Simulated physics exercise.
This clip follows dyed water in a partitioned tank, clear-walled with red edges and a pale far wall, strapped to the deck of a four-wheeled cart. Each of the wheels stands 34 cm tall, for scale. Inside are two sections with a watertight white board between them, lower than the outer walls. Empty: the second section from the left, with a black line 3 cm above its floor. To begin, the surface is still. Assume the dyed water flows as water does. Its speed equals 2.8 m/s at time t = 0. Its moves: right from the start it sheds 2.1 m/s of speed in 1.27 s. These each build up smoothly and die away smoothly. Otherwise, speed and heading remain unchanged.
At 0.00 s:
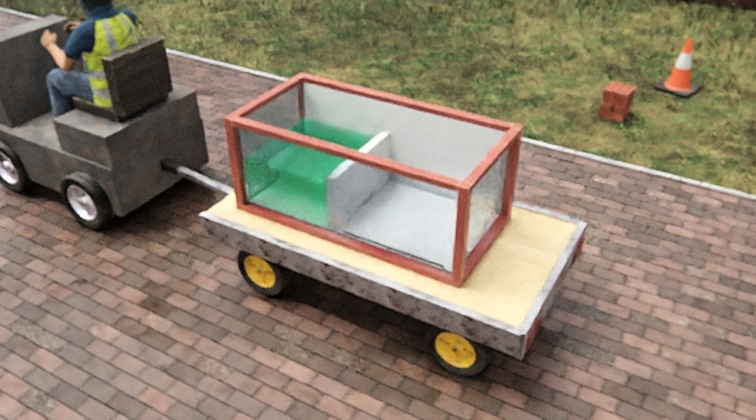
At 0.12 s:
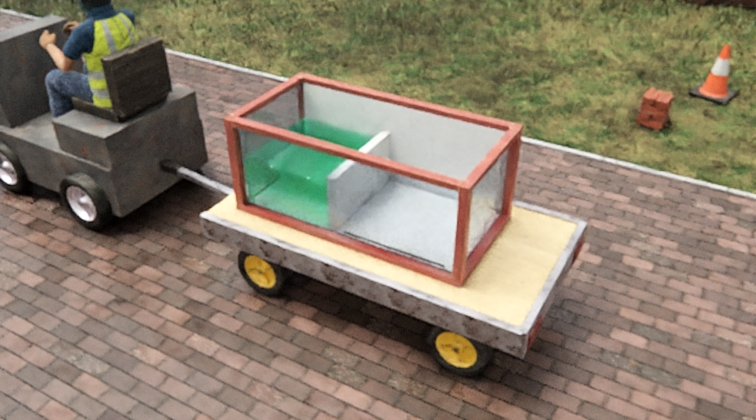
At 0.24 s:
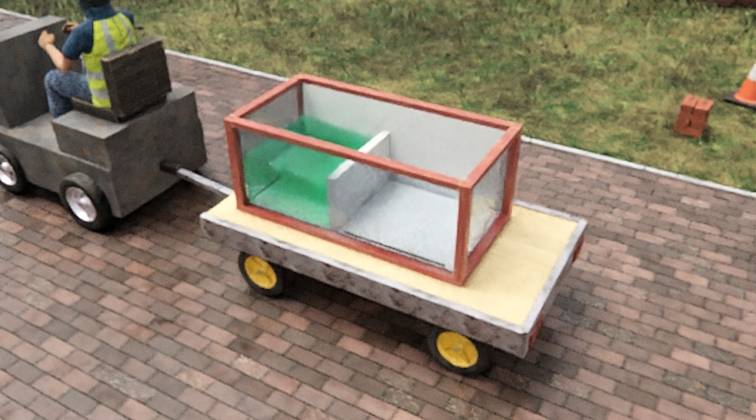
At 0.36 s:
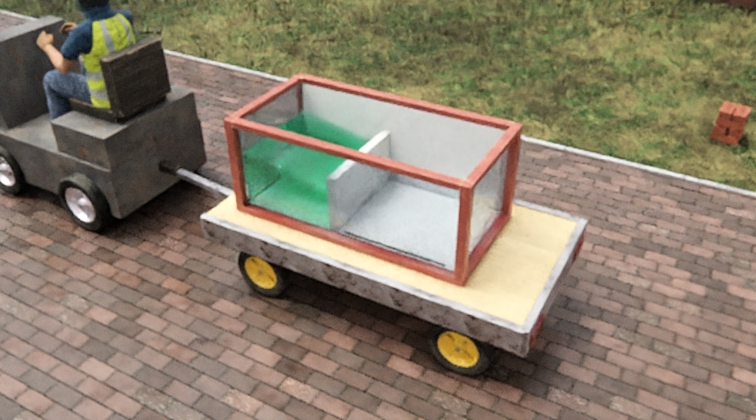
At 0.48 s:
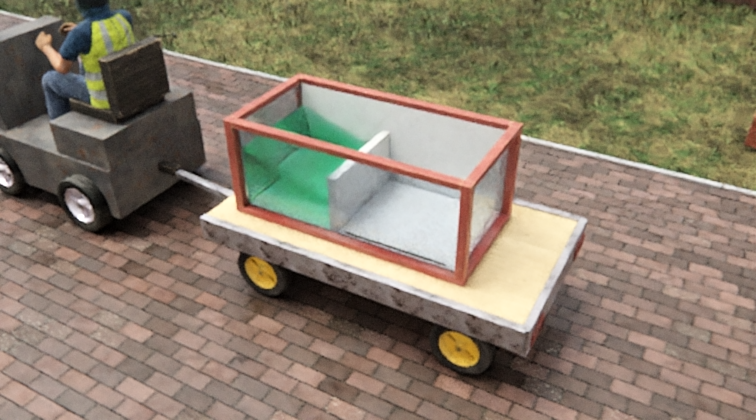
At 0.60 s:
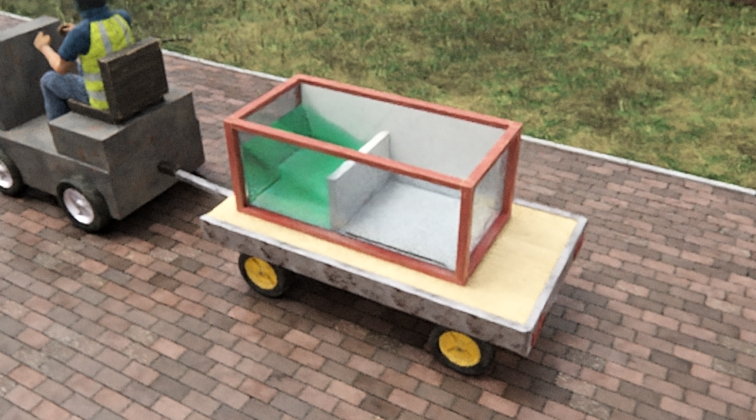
A dark tug driven by a person in a yellow vest tows a flat trailer leftward along a brick-paved path beside grass, seen from above and to the side. On the pale bed with yellow wheels sits a clear tank edged in red, green water left of its low divider. The camera keeps pace as cone and bricks slide off right, while the water surface tilts, rising toward the left.
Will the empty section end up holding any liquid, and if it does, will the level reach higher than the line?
No, it holds none.
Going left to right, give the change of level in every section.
Level changes from the left: 0, then 0.
By 0.90 s the sections hold 29, 0 cm, left to right.
By 1.40 s the sections hold 29, 0 cm, left to right.
By 1.90 s the sections hold 29, 0 cm, left to right.
By 4.26 s the sections hold 29, 0 cm, left to right.
